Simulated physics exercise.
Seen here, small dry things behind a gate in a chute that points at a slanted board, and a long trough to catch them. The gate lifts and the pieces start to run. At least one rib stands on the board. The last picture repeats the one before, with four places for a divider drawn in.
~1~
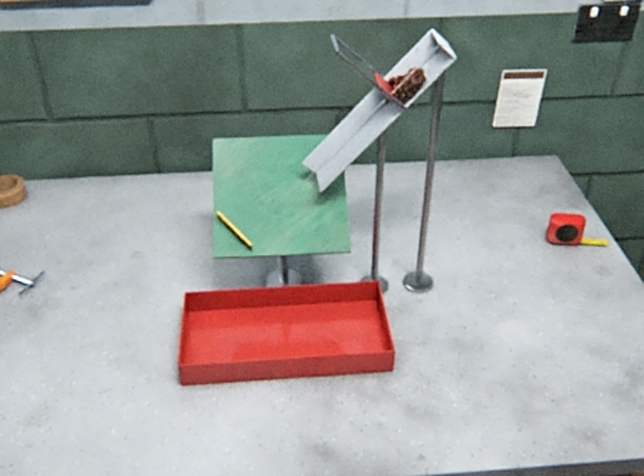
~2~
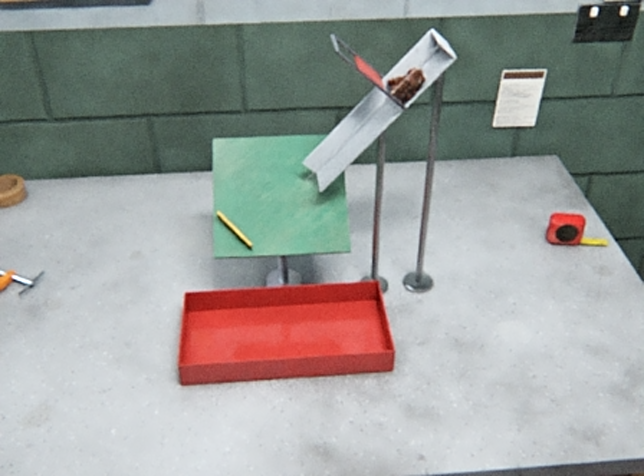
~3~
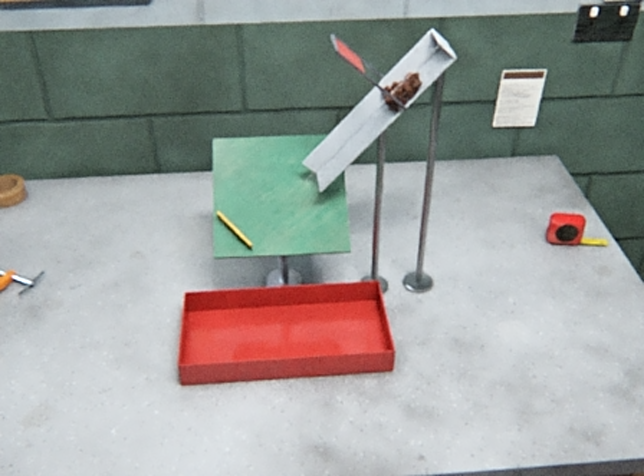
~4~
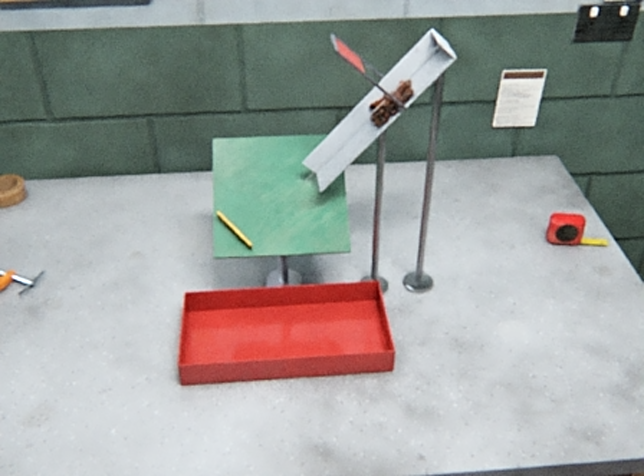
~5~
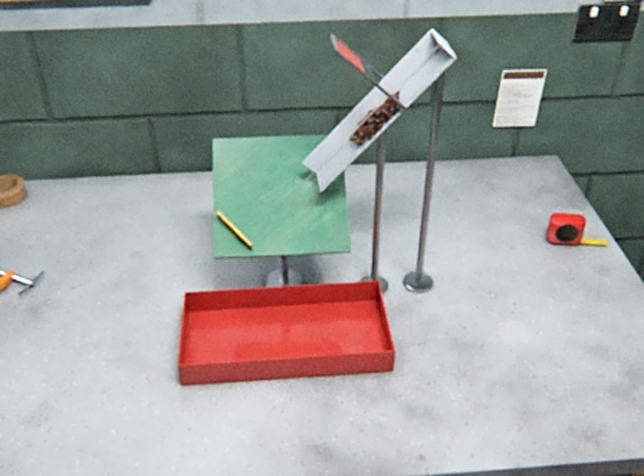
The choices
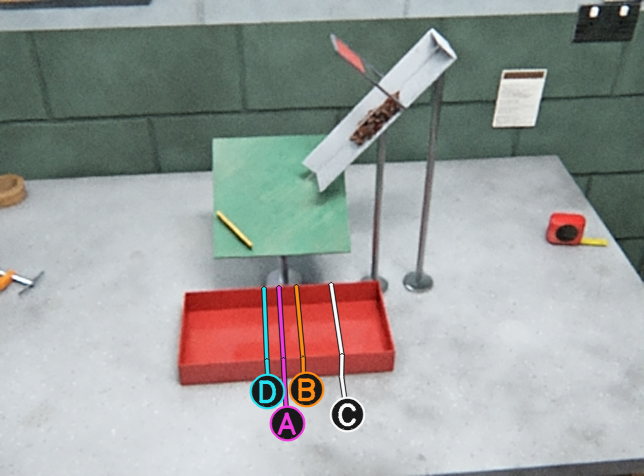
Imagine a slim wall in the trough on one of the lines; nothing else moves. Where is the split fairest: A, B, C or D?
Take D.
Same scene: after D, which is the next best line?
Here it is line A.
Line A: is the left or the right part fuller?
The left side.
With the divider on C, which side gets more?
The left side.
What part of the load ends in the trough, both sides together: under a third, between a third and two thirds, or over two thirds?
It is over two thirds.
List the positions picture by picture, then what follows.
In the first frame, load behind the gate (407, 85), flat chocolate drops; lip of the chute (319, 182), sloping steeply.
In the second frame, middle of the board (280, 194), tilted fairly steeply; middle of its low edge (283, 255); of its high edge (278, 136).
In the third frame, front corners of the trough (179, 365) and (394, 351), empty; front of the load (390, 105).
In the fourth frame, middle of the load (390, 105); its front (373, 120), roughly a quarter of the way to the lip; rib from (217, 212) to (251, 245).
In the fifth frame, middle of the load (376, 120); its front (352, 139), roughly half of the way to the lip.
On the marked copy, line A crosses the front rim at (283, 358); line B crosses the front rim at (302, 357); line C crosses the front rim at (341, 354); line D crosses the front rim at (266, 359).
With A, of what is caught, the larger part on the left of the divider, roughly a quarter on the right.
With B, of what is caught, almost all on the left of the divider, about a tenth on the right.
With C, of what is caught, every piece on the left of the divider, not one piece on the right.
With D, of what is caught, roughly half on the left of the divider, roughly half on the right.
